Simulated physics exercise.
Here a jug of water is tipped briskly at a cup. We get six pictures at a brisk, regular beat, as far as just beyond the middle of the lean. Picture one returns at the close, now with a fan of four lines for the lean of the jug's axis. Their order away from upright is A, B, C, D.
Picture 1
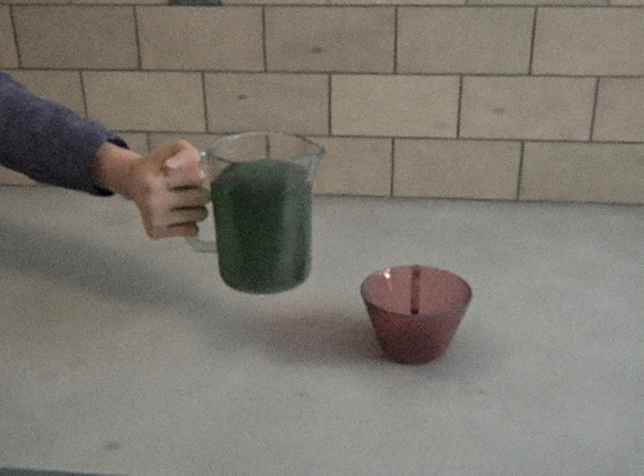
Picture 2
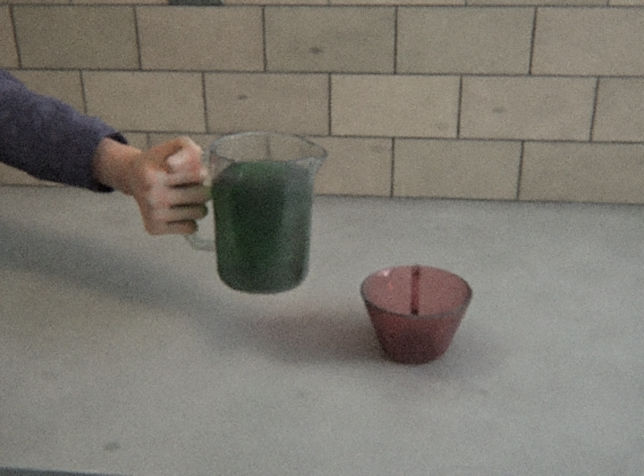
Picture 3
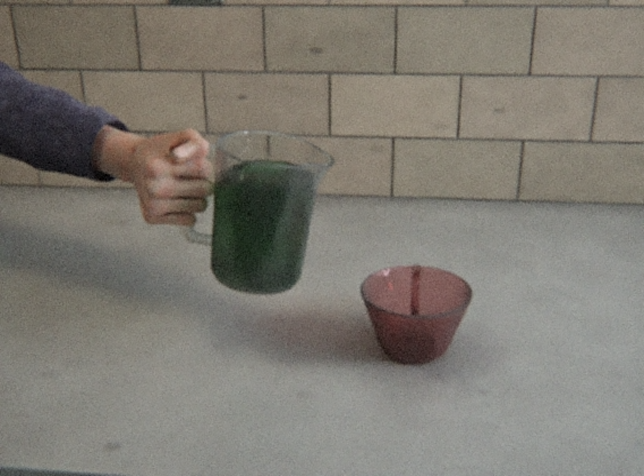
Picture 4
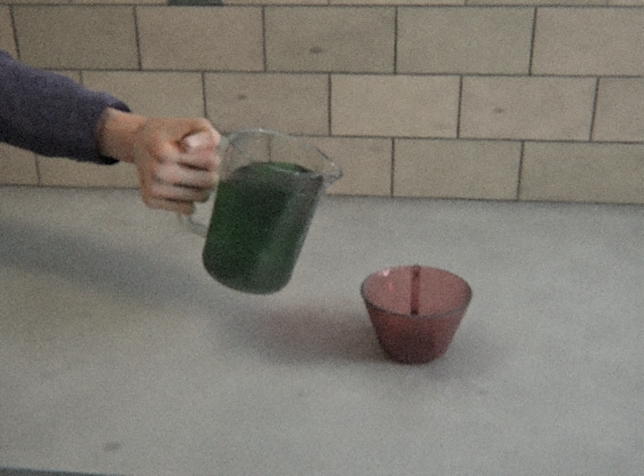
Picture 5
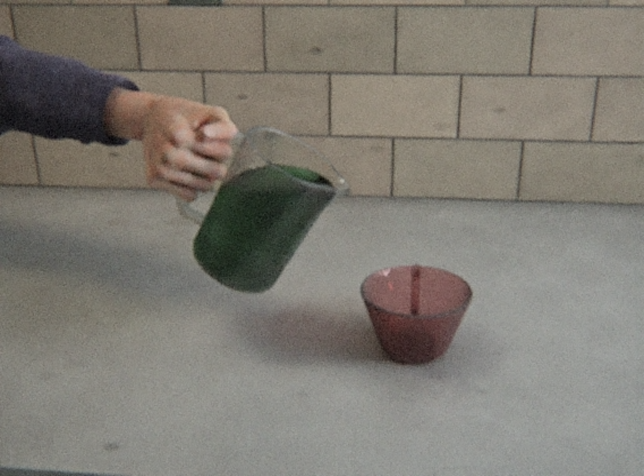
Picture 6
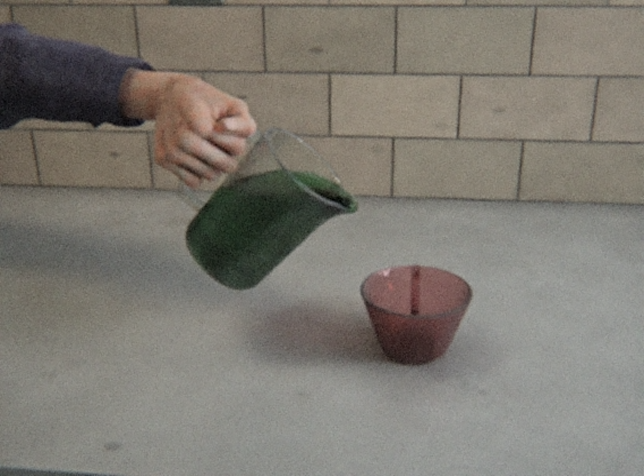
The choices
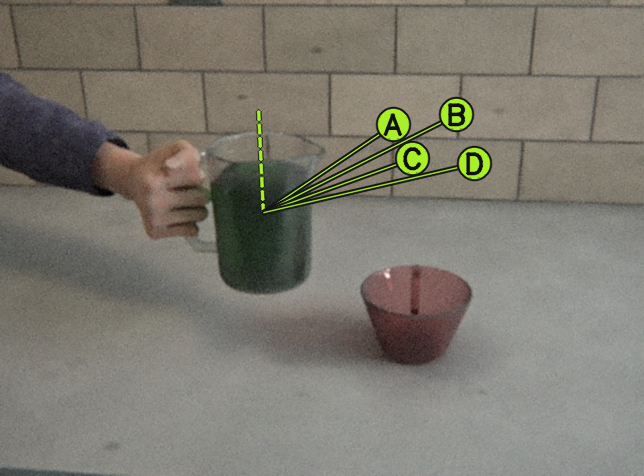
A hand in a dark purple sleeve held a clear jug of green liquid left of a small reddish cup, then tilted it steadily to the right until the liquid reached just over the lip.
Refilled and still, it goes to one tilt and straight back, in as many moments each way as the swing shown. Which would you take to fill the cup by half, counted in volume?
Use mark B.
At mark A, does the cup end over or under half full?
Under half.
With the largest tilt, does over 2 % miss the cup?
Yes.
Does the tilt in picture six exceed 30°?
Yes, it does.
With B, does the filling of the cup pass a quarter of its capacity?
Yes, it does.
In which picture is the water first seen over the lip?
Picture 6.
On the marked copy, A at (380, 134); B at (441, 122); C at (396, 164); D at (457, 167).
With A, the cup ends with about 35 % of what it can hold.
With B, the cup ends with about 49 % of what it can hold.
With C, the cup ends with about 61 % of what it can hold; 5 % of the water is spilt.
With D, the cup ends with about 64 % of what it can hold; 15 % of the water is spilt.
